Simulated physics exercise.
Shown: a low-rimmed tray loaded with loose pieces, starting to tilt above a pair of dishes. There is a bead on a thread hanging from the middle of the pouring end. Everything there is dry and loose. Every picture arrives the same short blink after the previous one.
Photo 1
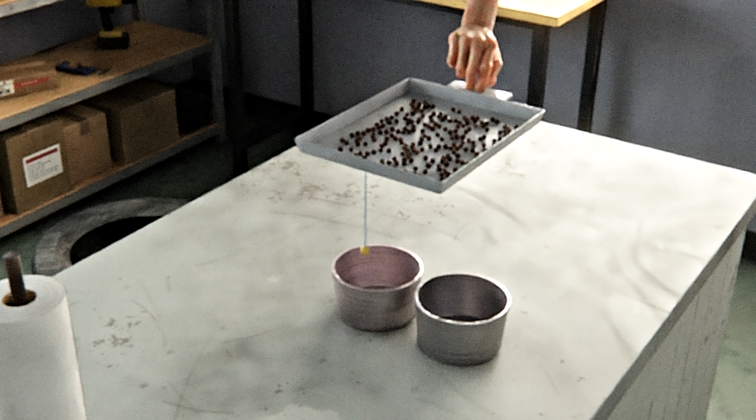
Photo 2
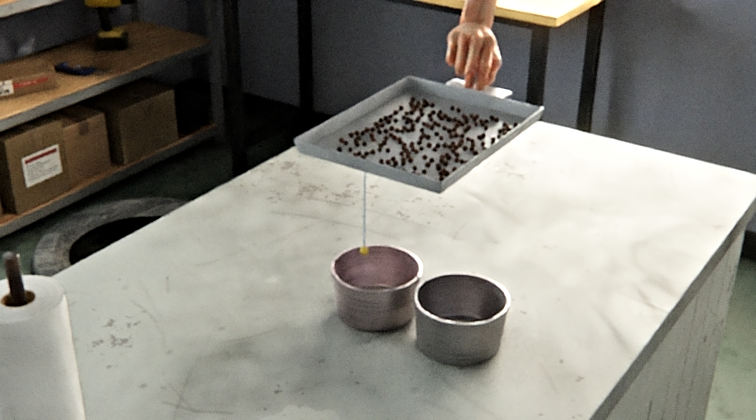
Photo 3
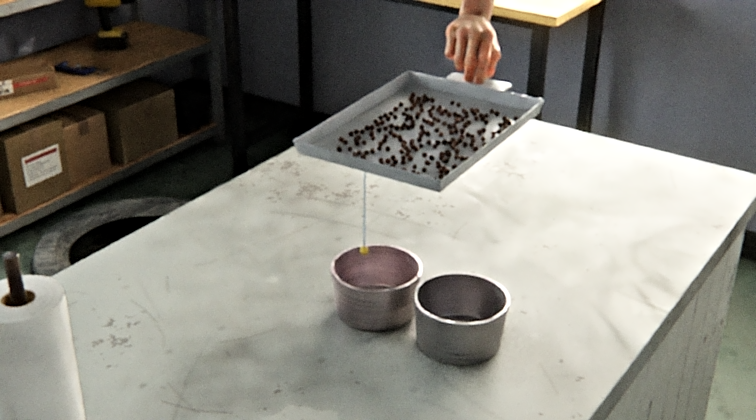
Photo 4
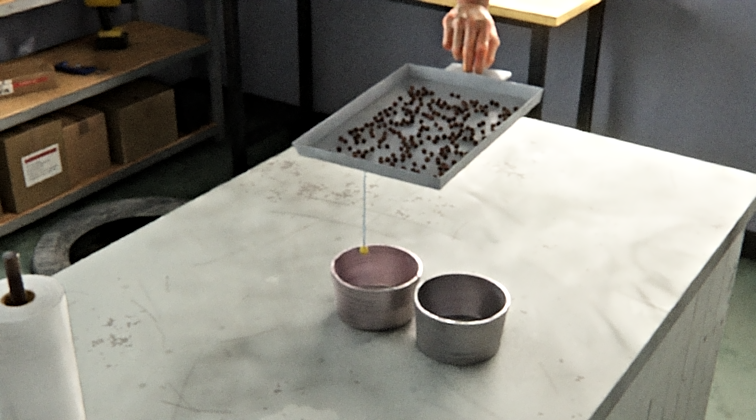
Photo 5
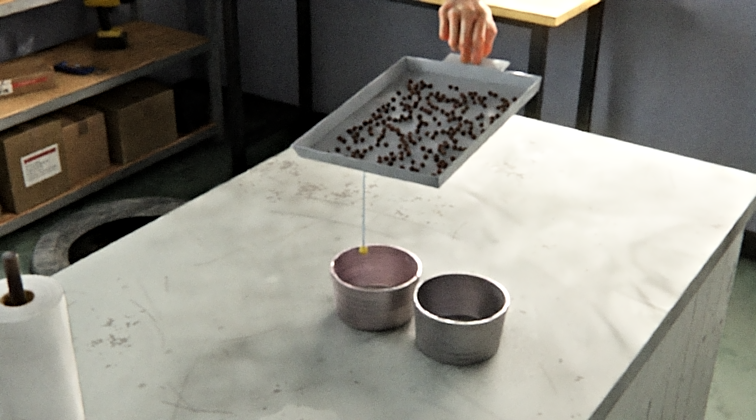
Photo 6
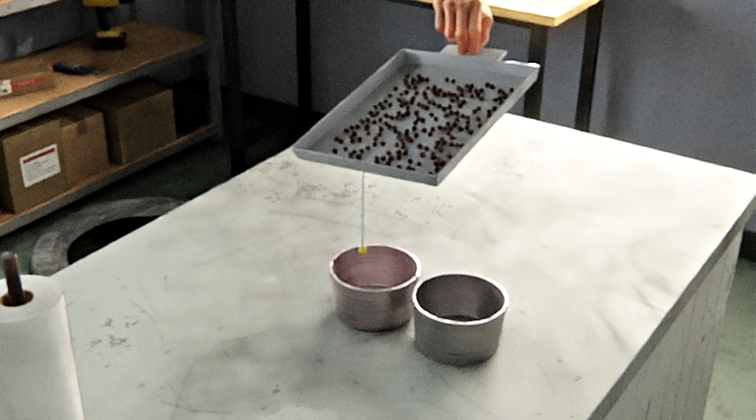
Hand slowly raising the back of a grey tray of dark berries above two round metal dishes on a pale worktop.
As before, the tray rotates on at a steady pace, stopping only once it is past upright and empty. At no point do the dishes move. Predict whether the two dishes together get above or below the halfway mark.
Below.
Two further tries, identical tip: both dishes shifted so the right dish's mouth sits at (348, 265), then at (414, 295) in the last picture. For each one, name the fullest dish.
Trial one goes to the left of the two, trial two to the left of the two.
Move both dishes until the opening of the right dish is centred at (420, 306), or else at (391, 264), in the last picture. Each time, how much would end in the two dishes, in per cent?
Trial 1 near 10 percent, trial 2 near 90 percent.
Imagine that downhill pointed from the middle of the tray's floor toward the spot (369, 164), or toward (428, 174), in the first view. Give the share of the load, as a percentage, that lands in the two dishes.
First case about 20 percent; second case about 70 percent.
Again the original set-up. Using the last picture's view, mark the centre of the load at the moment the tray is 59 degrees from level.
I'd put the middle close to (331, 157).
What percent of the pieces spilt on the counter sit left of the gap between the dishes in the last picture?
About 100 percent.
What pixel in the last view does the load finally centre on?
Resting centre, last frame: Roughly (277, 285).
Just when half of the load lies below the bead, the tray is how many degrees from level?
Roughly 95 degrees from level.
Shortly afterwards, tray tipped steeply; all but a few on the tray; only a few outside both; only a few in the air.
Next, tray tipped right over; a little on the tray; near two thirds outside both; near a quarter in the air.
Some moments later, tray tipped past a quarter turn; the whole lot outside both.
In the end, tray tipped past a quarter turn; none at all in the right dish; none at all in the left dish; the whole lot outside both.
